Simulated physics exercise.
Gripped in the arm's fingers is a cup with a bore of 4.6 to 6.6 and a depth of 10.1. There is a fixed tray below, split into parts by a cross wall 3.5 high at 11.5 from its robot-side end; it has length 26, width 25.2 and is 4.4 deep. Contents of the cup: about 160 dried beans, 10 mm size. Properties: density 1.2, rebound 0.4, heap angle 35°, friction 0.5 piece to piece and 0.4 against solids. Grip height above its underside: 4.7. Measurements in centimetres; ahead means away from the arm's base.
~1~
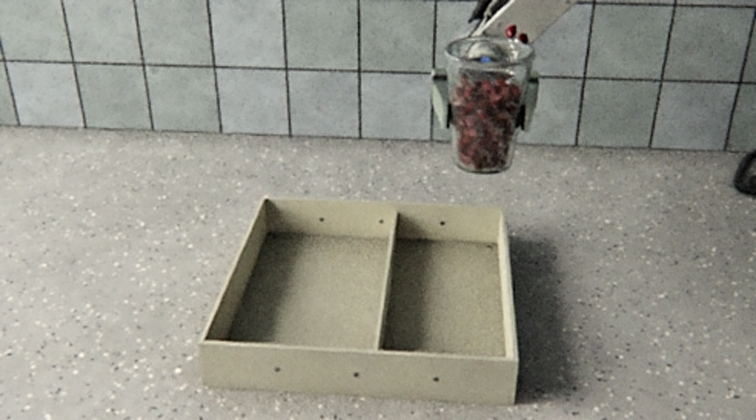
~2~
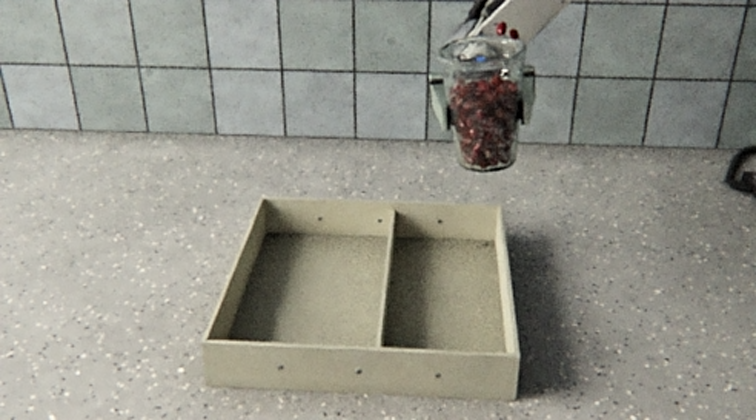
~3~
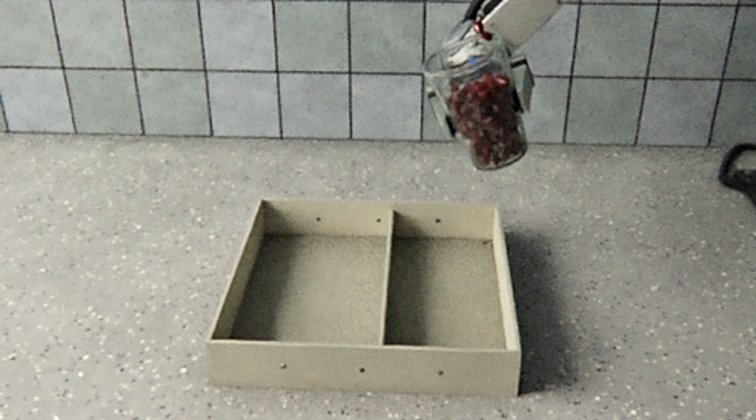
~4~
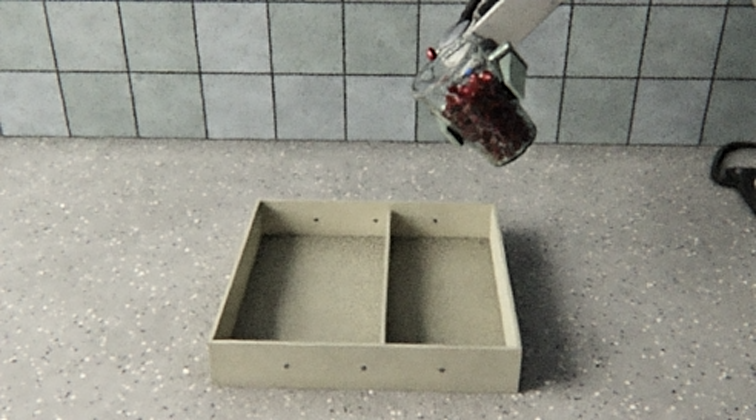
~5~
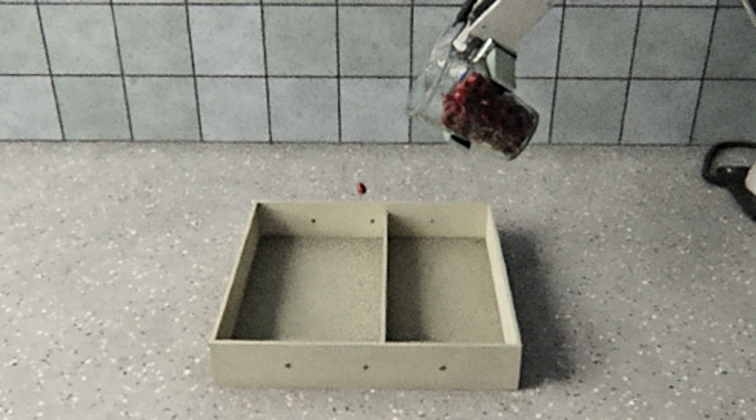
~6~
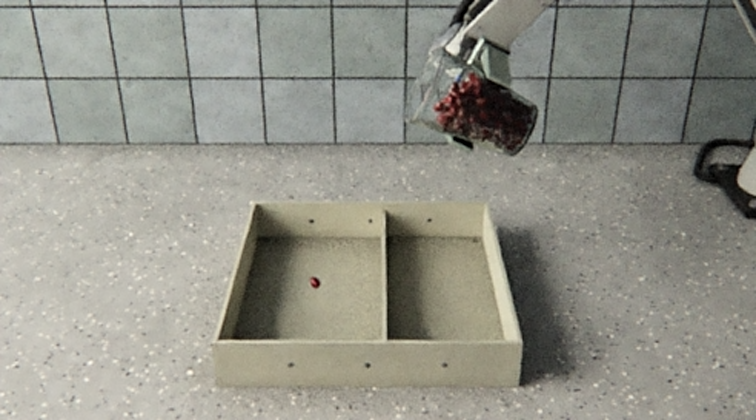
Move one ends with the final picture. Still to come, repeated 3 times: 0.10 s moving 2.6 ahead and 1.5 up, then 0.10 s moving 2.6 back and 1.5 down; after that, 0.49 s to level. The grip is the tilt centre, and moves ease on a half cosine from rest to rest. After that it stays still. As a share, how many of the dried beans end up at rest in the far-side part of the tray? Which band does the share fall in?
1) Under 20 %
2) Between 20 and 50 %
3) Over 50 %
2.
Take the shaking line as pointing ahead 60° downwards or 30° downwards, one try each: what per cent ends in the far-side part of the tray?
Near 0 and 0 percent respectively.
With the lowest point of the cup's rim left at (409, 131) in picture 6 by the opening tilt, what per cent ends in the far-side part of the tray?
Around 60 per cent of it.
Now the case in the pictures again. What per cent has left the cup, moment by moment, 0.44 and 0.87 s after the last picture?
At the first time about 25 per cent, at the second about 35 per cent.
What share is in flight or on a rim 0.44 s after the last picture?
It amounts to roughly 14 in a hundred.
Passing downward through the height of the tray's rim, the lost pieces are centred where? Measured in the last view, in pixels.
About at (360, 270).
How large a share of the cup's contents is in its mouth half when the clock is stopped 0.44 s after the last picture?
Something like 45 percent sits in that half.
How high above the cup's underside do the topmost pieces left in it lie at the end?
I'd say near 7.5 cm from the bottom.
Then, 0.44 s later, tilted 64° forward, highest piece 23 above the table; 122 in the cup, 18 in the far-side part, 2 in the robot-side part, 23 in flight or on a rim.
Then, 0.87 s later, tilted 26° forward, highest piece 25 above the table; 107 in the cup, 47 in the far-side part, 11 in the robot-side part.
Then, 1.29 s later, level, highest piece 24 above the table; 107 in the cup, 47 in the far-side part, 11 in the robot-side part.
Then, 2.34 s later, level, highest piece 24 above the table; 107 in the cup, 47 in the far-side part, 11 in the robot-side part.
At rest, 107 in the cup, 47 in the far-side part, 11 in the robot-side part. That is 28 % in the far-side part of the tray.
